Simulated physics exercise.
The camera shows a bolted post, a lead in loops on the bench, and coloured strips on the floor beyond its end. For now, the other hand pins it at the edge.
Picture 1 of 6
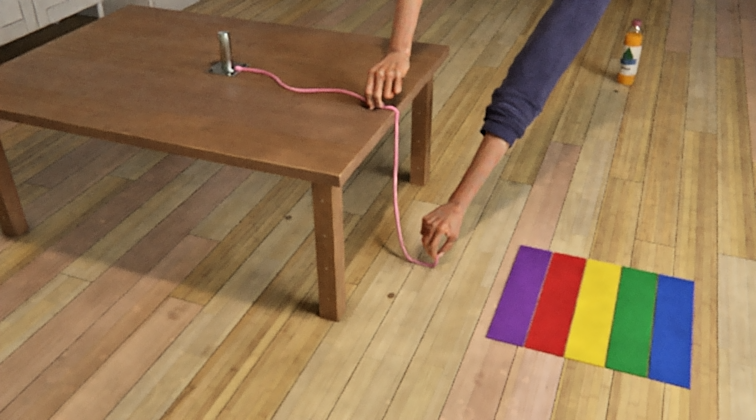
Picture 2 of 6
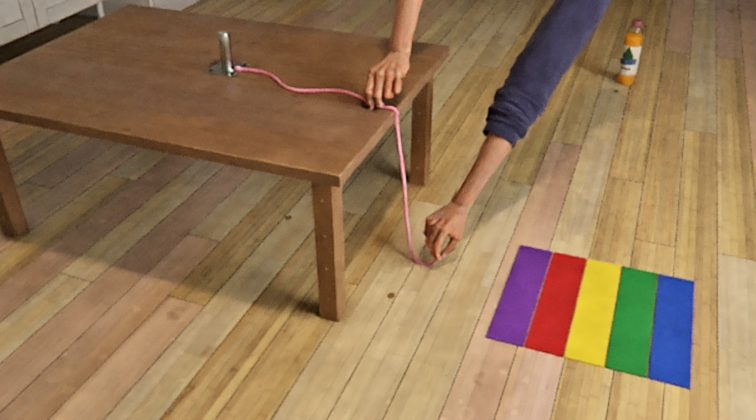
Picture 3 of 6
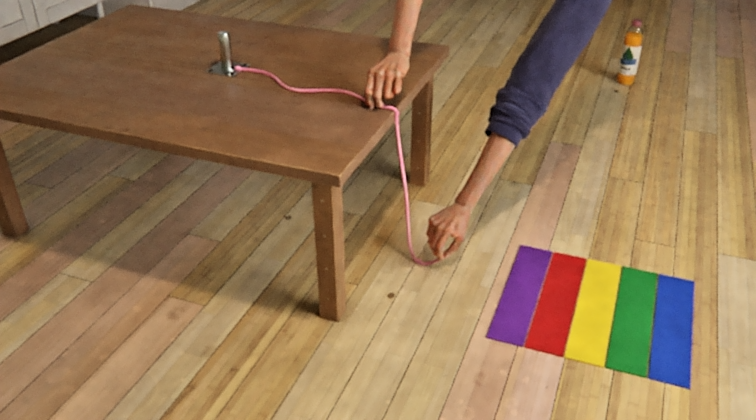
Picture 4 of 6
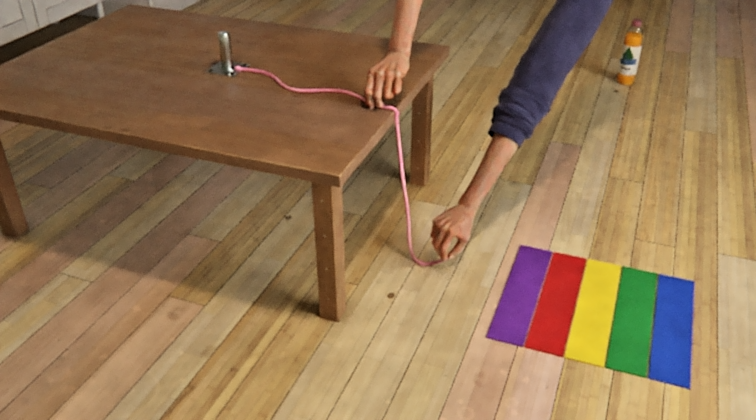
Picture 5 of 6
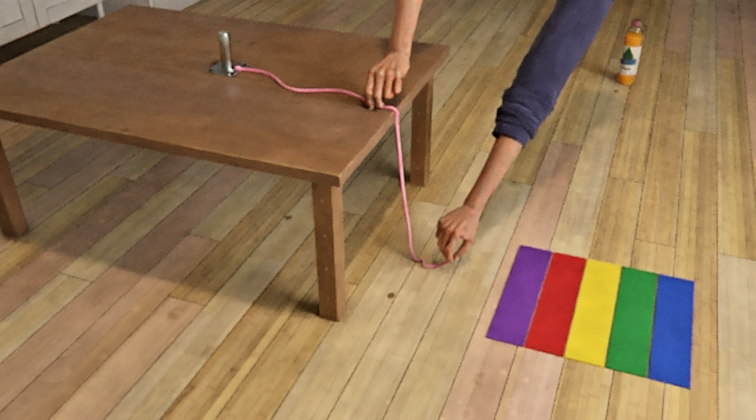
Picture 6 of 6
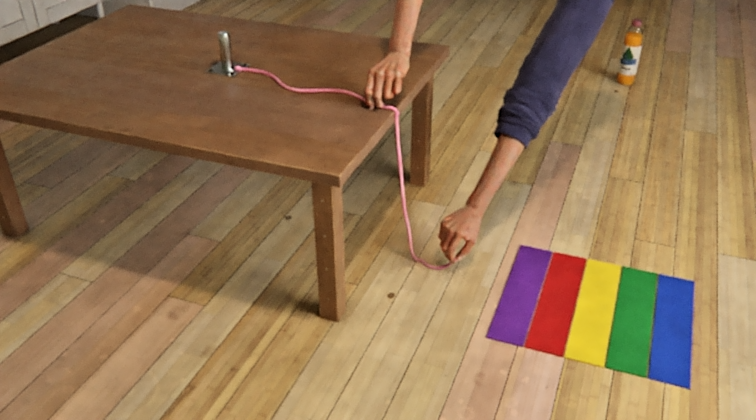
On a wooden floor beside a low brown table, one hand pinned a pink cord at the table's edge while another drew its lower end slightly right, toward the purple strip of a coloured row.
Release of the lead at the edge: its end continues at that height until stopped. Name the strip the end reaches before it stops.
Red.
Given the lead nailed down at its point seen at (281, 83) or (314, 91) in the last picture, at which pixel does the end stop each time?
Per try (px): (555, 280), (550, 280).
Early on, end near (484, 266); short of the strips.
Midway, end near (534, 277); over purple.
At the end of the slack, end near (564, 284); over red. The end stops over the red strip.
